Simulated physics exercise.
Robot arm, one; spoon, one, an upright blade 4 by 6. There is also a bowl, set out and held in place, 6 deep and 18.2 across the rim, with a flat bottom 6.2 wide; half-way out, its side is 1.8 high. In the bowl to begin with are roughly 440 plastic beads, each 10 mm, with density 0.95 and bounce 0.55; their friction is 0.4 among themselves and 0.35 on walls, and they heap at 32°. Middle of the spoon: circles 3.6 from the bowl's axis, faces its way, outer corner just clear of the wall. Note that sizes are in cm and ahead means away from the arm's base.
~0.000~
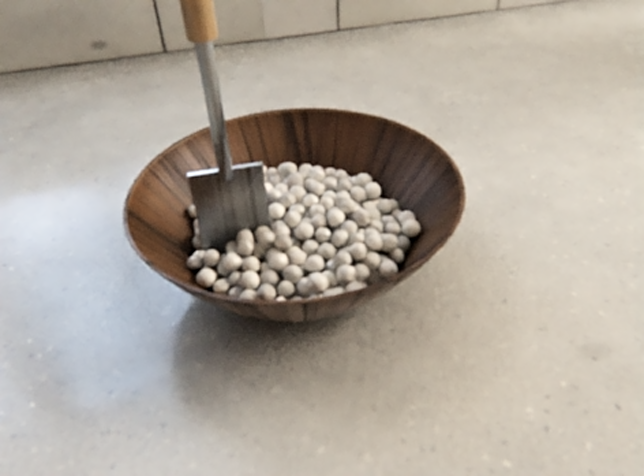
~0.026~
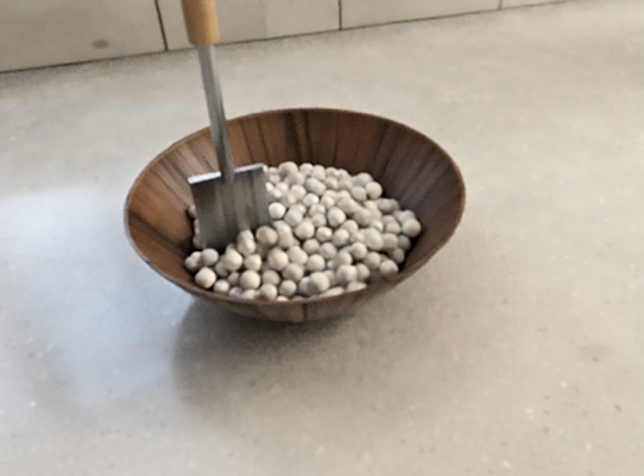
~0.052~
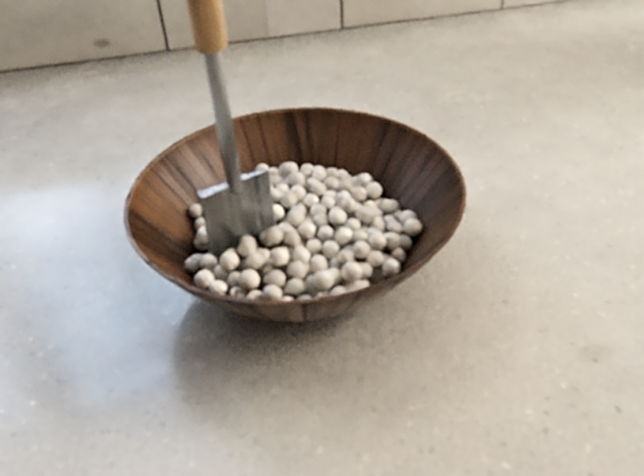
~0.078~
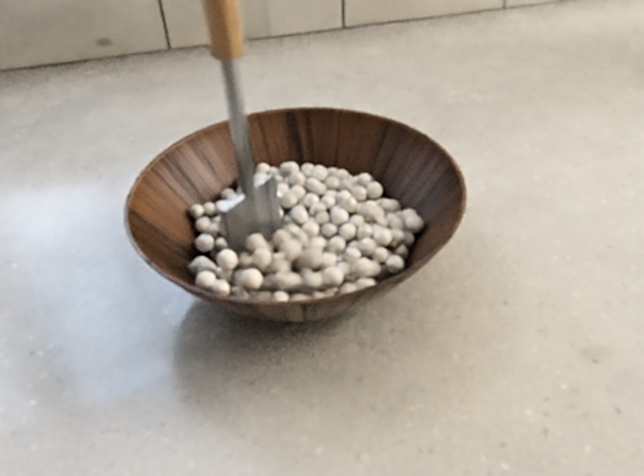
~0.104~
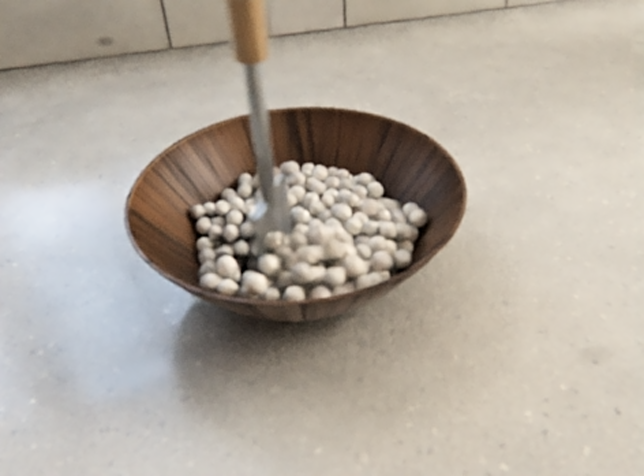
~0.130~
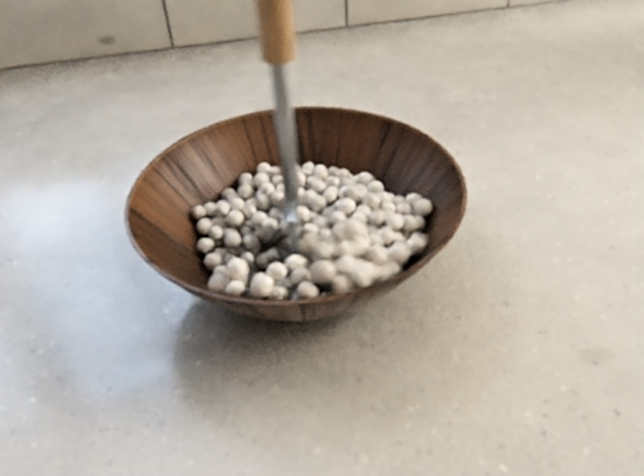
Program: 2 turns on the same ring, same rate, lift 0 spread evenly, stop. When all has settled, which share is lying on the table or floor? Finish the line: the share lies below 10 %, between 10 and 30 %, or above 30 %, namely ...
... between 10 and 30 %.
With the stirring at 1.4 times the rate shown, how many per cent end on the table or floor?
About 40 per cent.
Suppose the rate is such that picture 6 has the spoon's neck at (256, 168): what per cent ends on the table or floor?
I'd put it close to 5 per cent.
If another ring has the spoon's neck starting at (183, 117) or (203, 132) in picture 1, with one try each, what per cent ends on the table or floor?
Close to 15 and 30 in a hundred.
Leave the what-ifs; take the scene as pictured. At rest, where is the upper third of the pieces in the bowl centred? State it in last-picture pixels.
(235, 263).
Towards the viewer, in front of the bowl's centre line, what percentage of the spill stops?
Close to 40 in a hundred.
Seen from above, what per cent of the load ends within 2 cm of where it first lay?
Around 5 in a hundred, roughly.
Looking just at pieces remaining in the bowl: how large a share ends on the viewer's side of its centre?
About 60 %.
After 0.48 s, 330° round, highest piece 8 above the table; 388 in the bowl, 36 on the table or floor, 12 in flight or on the tool.
After 0.83 s, 220° round, highest piece 7 above the table; 367 in the bowl, 66 on the table or floor, 3 in flight or on the tool.
After 1.20 s, 0° round, highest piece 7 above the table; 348 in the bowl, 87 on the table or floor, 1 in flight or on the tool.
After 1.90 s, 0° round, highest piece 6 above the table; 348 in the bowl, 88 on the table or floor.
At rest, 348 in the bowl, 88 on the table or floor. That is 20 % on the table or floor.
